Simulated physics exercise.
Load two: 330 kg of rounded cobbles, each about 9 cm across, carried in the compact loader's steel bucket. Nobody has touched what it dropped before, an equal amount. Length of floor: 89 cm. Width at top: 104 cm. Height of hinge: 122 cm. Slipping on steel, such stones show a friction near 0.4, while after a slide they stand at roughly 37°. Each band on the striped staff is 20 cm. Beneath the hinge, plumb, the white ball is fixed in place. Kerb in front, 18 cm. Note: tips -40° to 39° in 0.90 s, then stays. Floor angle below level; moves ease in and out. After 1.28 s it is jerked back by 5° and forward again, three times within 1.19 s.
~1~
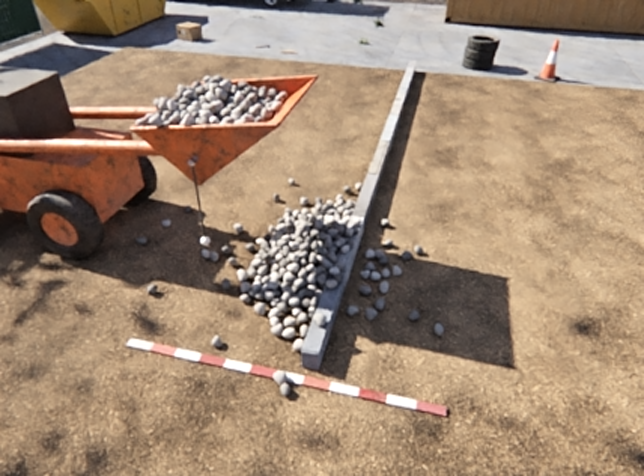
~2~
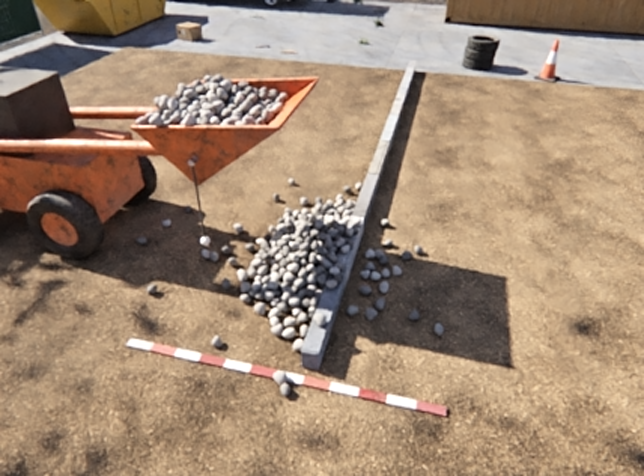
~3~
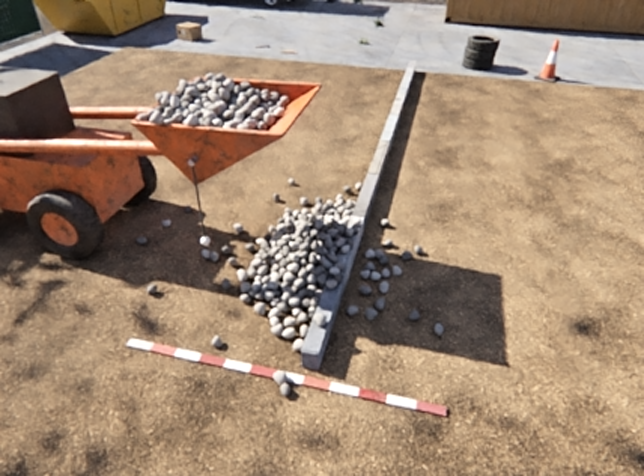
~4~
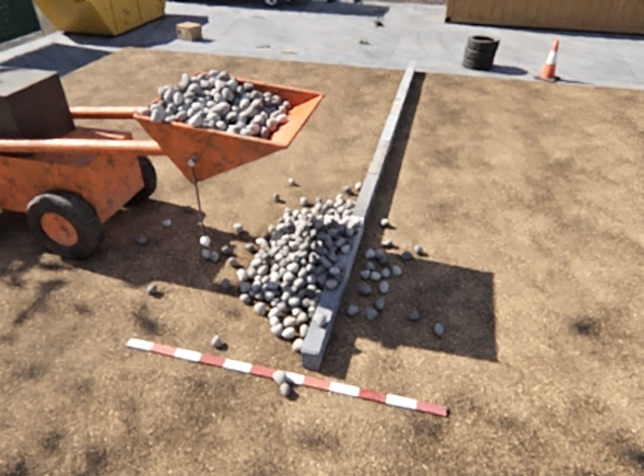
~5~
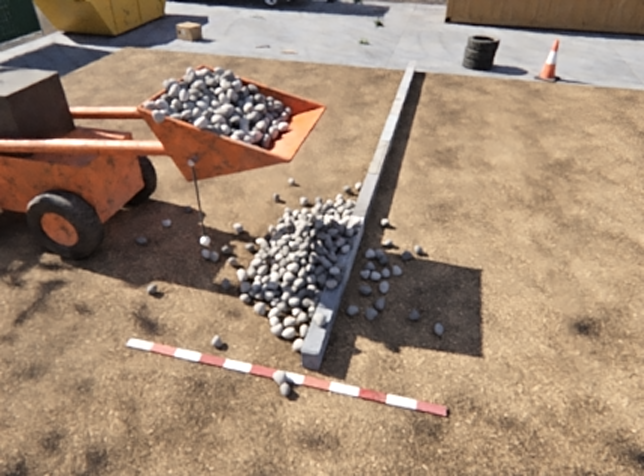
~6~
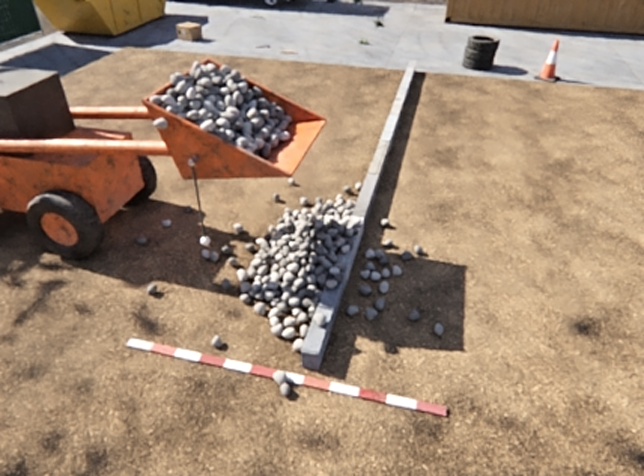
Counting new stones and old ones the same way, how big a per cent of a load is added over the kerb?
38 per cent, roughly.
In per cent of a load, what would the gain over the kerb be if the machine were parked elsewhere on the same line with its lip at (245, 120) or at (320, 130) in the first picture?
I'd say close to 5 per cent for one and close to 80 per cent for the other, in that order.
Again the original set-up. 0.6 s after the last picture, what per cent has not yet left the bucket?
Around 75 per cent of the load is still inside.
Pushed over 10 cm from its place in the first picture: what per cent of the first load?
I'd say roughly 10 per cent of them.
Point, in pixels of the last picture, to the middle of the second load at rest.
I'd say close to (330, 254).
Then, 0.3 s after the last picture the floor is at 27°; in per cent of one load, 100 in the bucket, 97 on this side of the kerb, 5 over the kerb; the foremost stones are at (403, 284).
Then, 0.6 s after the last picture the floor is at 39°; in per cent of one load, 74 in the bucket, 122 on this side of the kerb, 5 over the kerb; the foremost stones are at (403, 284).
Then, 2.5 s after the last picture the floor is at 39°; in per cent of one load, 0 in the bucket, 159 on this side of the kerb, 43 over the kerb; the foremost stones are at (503, 272).
Then, 5.2 s after the last picture the floor is at 39°; in per cent of one load, 0 in the bucket, 159 on this side of the kerb, 43 over the kerb; the foremost stones are at (503, 272). Net gain over the kerb, 38.
